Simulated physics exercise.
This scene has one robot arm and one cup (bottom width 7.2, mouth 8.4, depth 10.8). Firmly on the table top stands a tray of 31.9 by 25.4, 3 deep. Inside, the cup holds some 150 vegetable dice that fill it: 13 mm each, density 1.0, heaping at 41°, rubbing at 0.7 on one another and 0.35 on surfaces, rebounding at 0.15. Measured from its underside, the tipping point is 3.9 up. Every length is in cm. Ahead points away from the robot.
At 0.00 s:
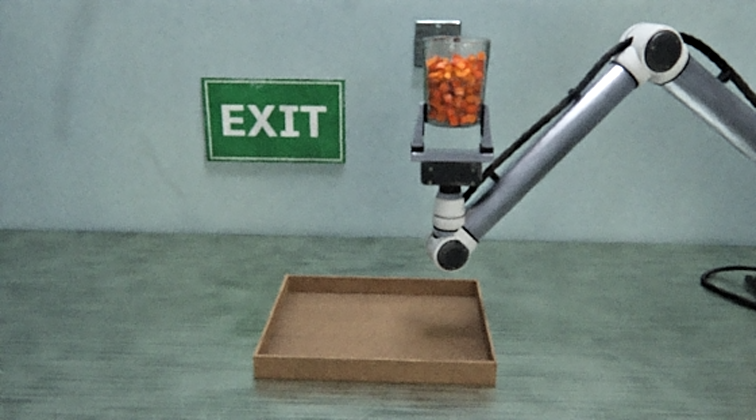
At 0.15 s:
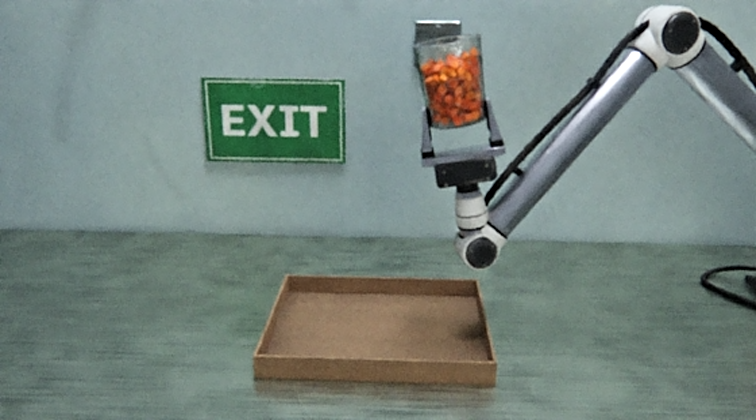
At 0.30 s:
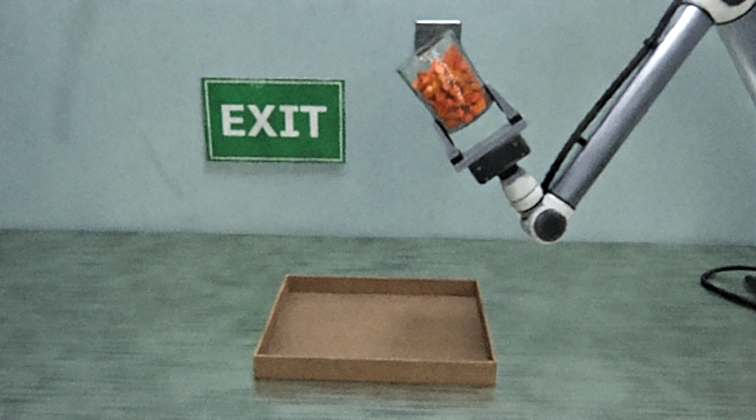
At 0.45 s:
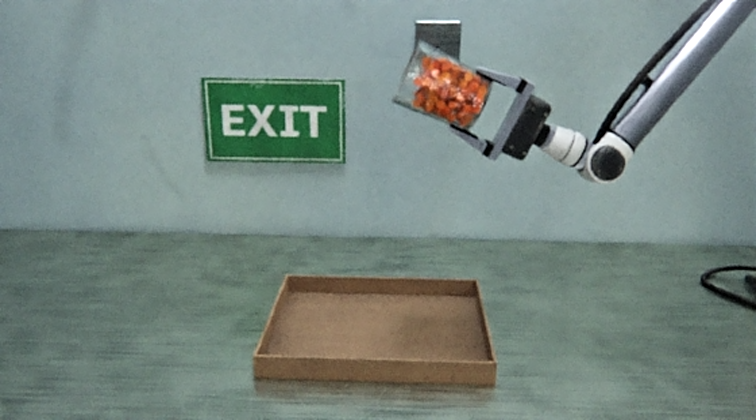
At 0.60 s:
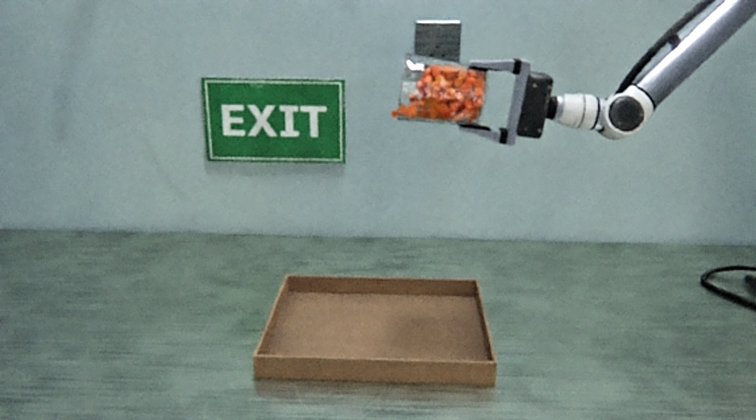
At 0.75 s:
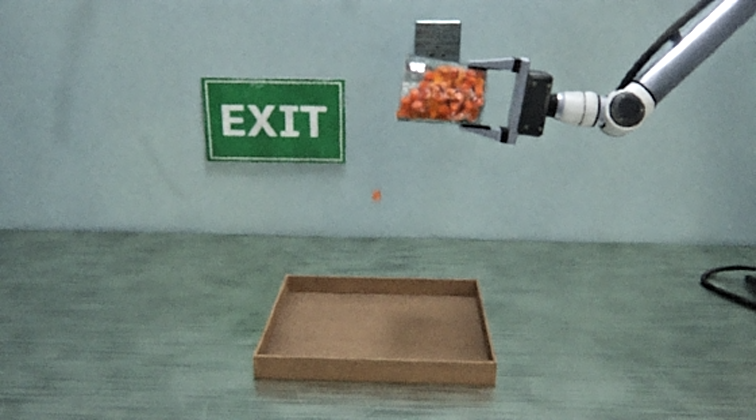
The video shows a robot arm holding a clear cup of orange vegetable dice above a shallow tray and tilting it leftward until it lies nearly on its side, as a single piece drops from its mouth.
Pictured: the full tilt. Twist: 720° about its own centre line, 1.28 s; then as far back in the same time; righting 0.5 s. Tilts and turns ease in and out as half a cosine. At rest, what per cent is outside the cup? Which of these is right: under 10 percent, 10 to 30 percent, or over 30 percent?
The right one is over 30 percent.
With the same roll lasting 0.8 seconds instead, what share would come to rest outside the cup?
In that case around 25 percent.
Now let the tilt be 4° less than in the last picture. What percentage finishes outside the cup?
Roughly 35 per cent.
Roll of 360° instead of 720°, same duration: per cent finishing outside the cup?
I'd expect some 45 per cent.
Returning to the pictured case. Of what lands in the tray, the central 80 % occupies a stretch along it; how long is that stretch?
Roughly 14 centimetres.
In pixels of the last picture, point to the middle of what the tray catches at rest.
The centre sits around (351, 330).
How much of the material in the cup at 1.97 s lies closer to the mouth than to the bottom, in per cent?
Mouth-half fraction: Approx. 35 %.
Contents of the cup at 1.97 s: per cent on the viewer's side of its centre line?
Estimate: Near 70 %.
After 1.97 s, tipped 84°, highest piece 39 above the table; 106 in the cup, 40 in the tray, 6 in flight or on a rim.
After 3.20 s, tipped 84°, highest piece 39 above the table; 76 in the tray, 72 in the cup, 4 in flight or on a rim.
After 4.01 s, upright, highest piece 39 above the table; 84 in the tray, 68 in the cup.
After 4.71 s, upright, highest piece 39 above the table; 84 in the tray, 68 in the cup.
In the end, 84 in the tray, 68 in the cup. That is 55 % outside the cup.
